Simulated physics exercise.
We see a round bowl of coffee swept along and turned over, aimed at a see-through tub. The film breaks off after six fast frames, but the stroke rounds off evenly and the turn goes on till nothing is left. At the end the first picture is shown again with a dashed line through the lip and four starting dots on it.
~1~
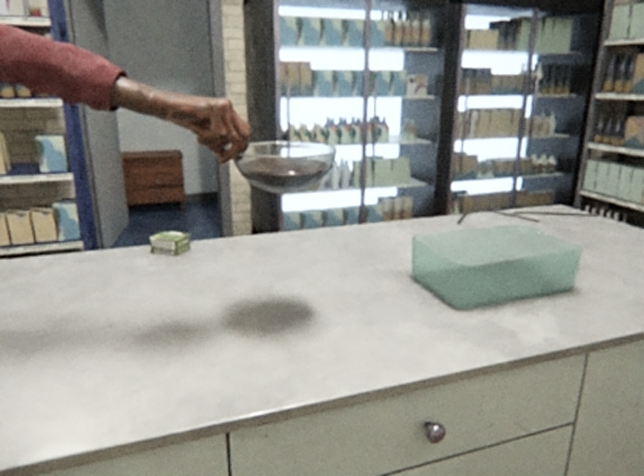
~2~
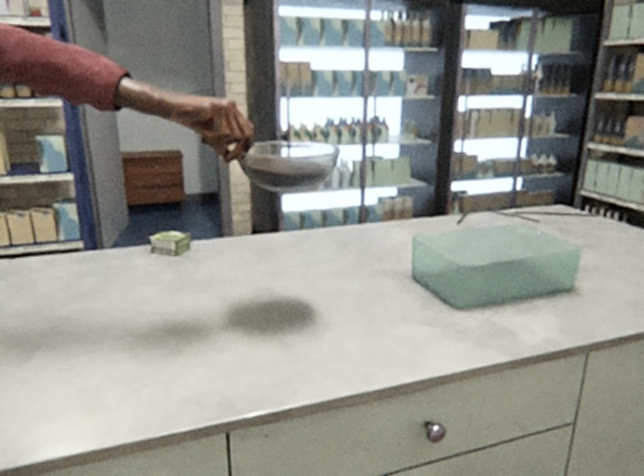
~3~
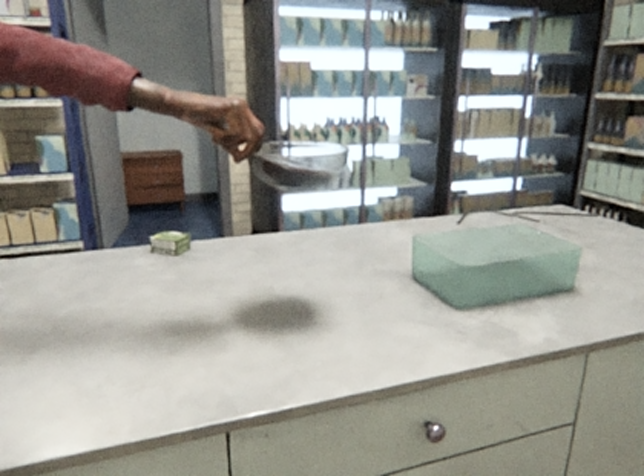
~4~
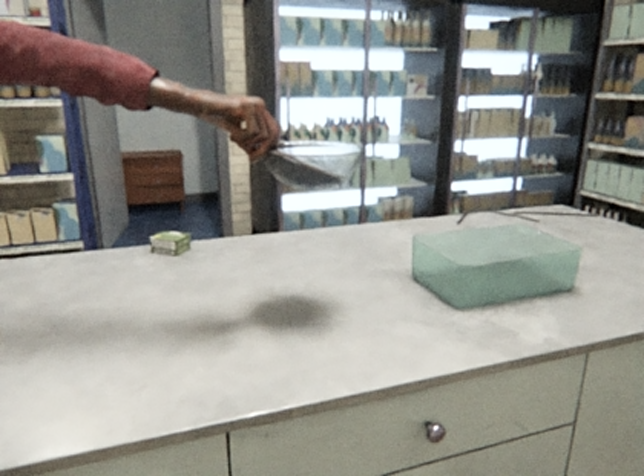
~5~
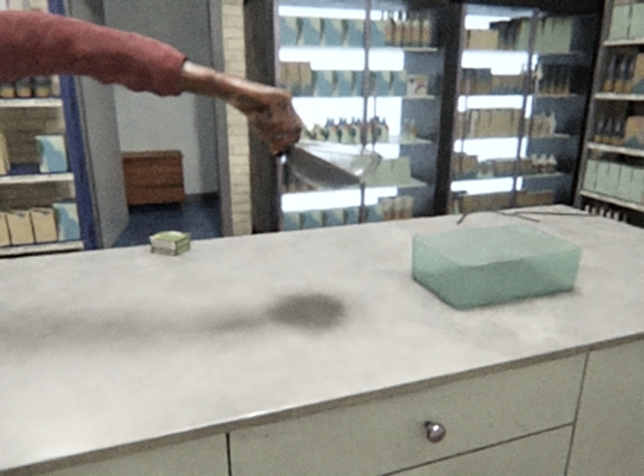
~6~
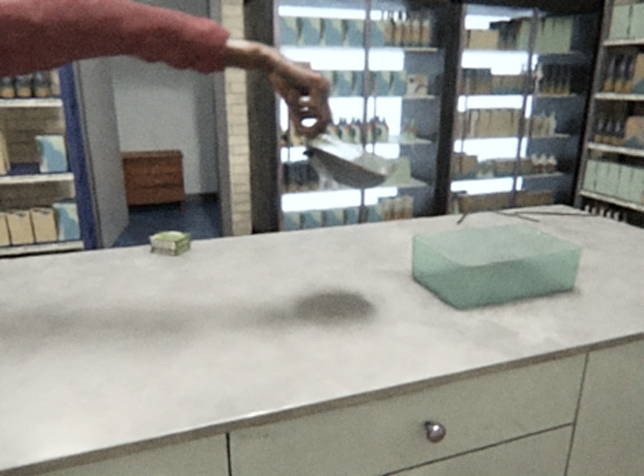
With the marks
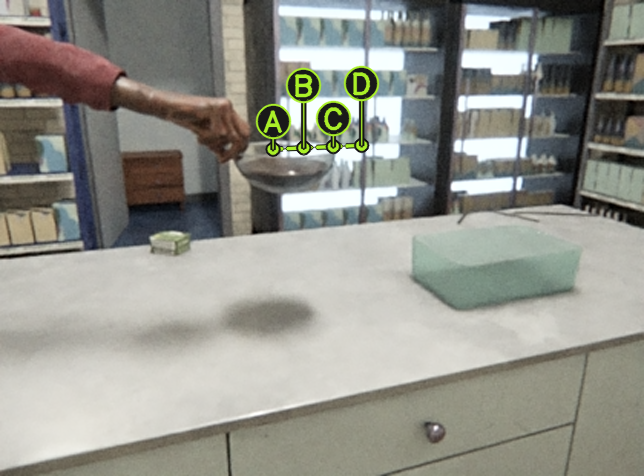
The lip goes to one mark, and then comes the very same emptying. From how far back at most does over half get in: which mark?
It is B.
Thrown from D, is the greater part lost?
No, that is safe.
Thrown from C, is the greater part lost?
No, that is safe.
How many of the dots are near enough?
Three of them.
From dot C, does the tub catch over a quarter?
Yes, clearly.
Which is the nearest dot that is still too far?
It is A.
On the marked copy, A at (273, 149); B at (303, 147); C at (333, 146); D at (361, 145).
For dot A, about 30 % lands in the tub, 64 % falls short and 6 % goes beside or beyond.
For dot B, about 66 % lands in the tub, 22 % falls short and 12 % goes beside or beyond.
For dot C, about 77 % lands in the tub, 6 % falls short and 16 % goes beside or beyond.
For dot D, about 72 % lands in the tub, 4 % falls short and 25 % goes beside or beyond.
